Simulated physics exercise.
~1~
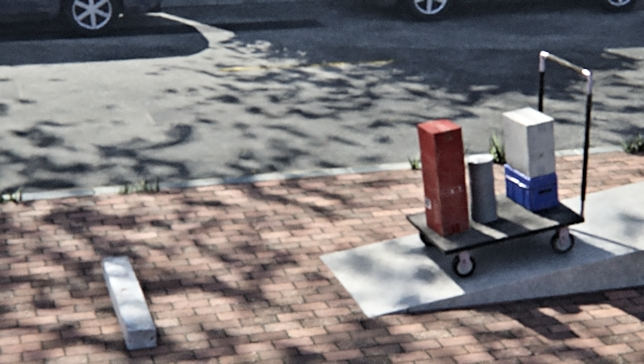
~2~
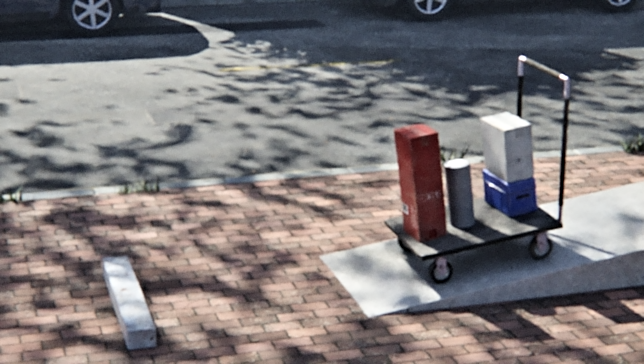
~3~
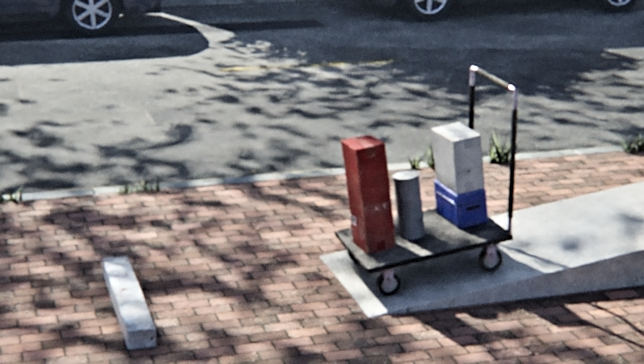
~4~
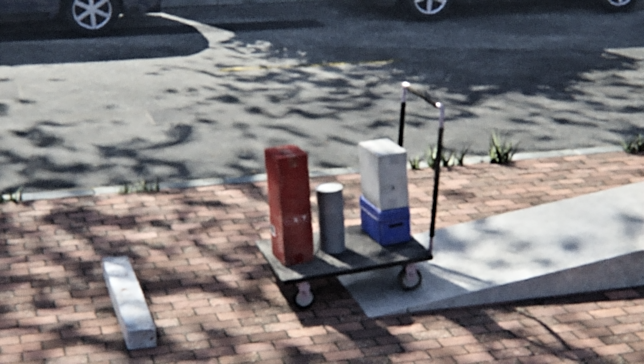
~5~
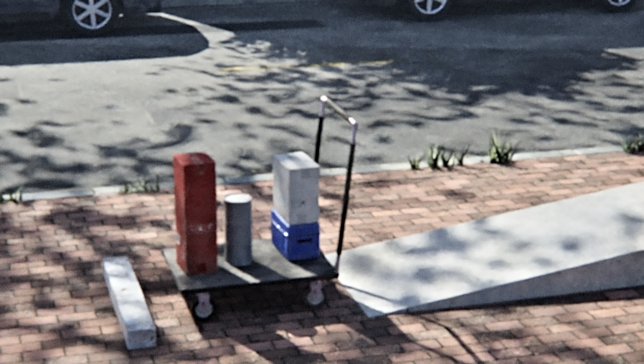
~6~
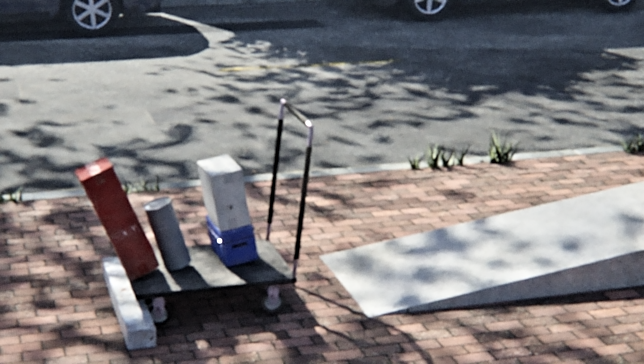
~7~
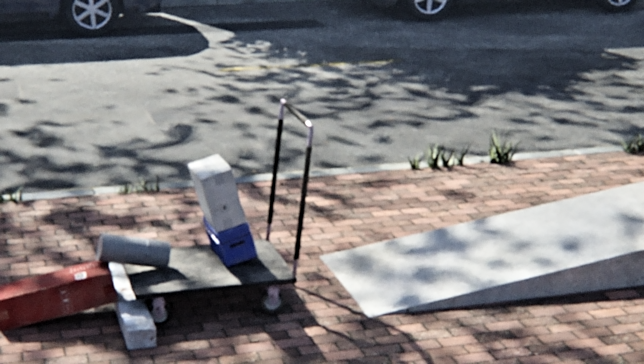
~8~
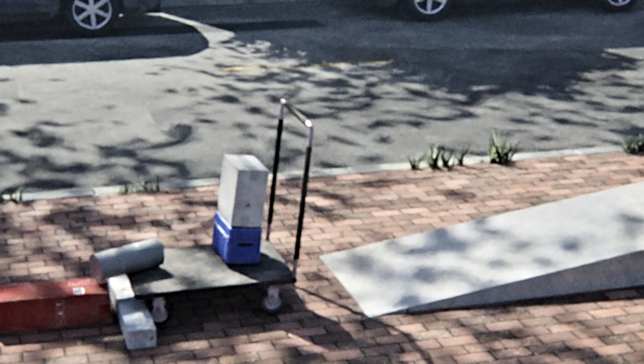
On a brick pavement beside a shaded road, seen from a raised, fixed viewpoint, a flat trolley with a tall handle stands on a pale ramp at the right. It carries a red box, a grey canister, and a white box stacked on a blue toolbox, while a short pale kerb lies at the left. The trolley rolls left down the ramp and across the bricks until it stops abruptly at the kerb. The load tips forward, and the red box and canister topple leftward. The white box leans, then settles back on the toolbox. Finally, the red box lies beyond the kerb, the canister rests on its side at the deck's front edge, and the stacked pair remains aboard.
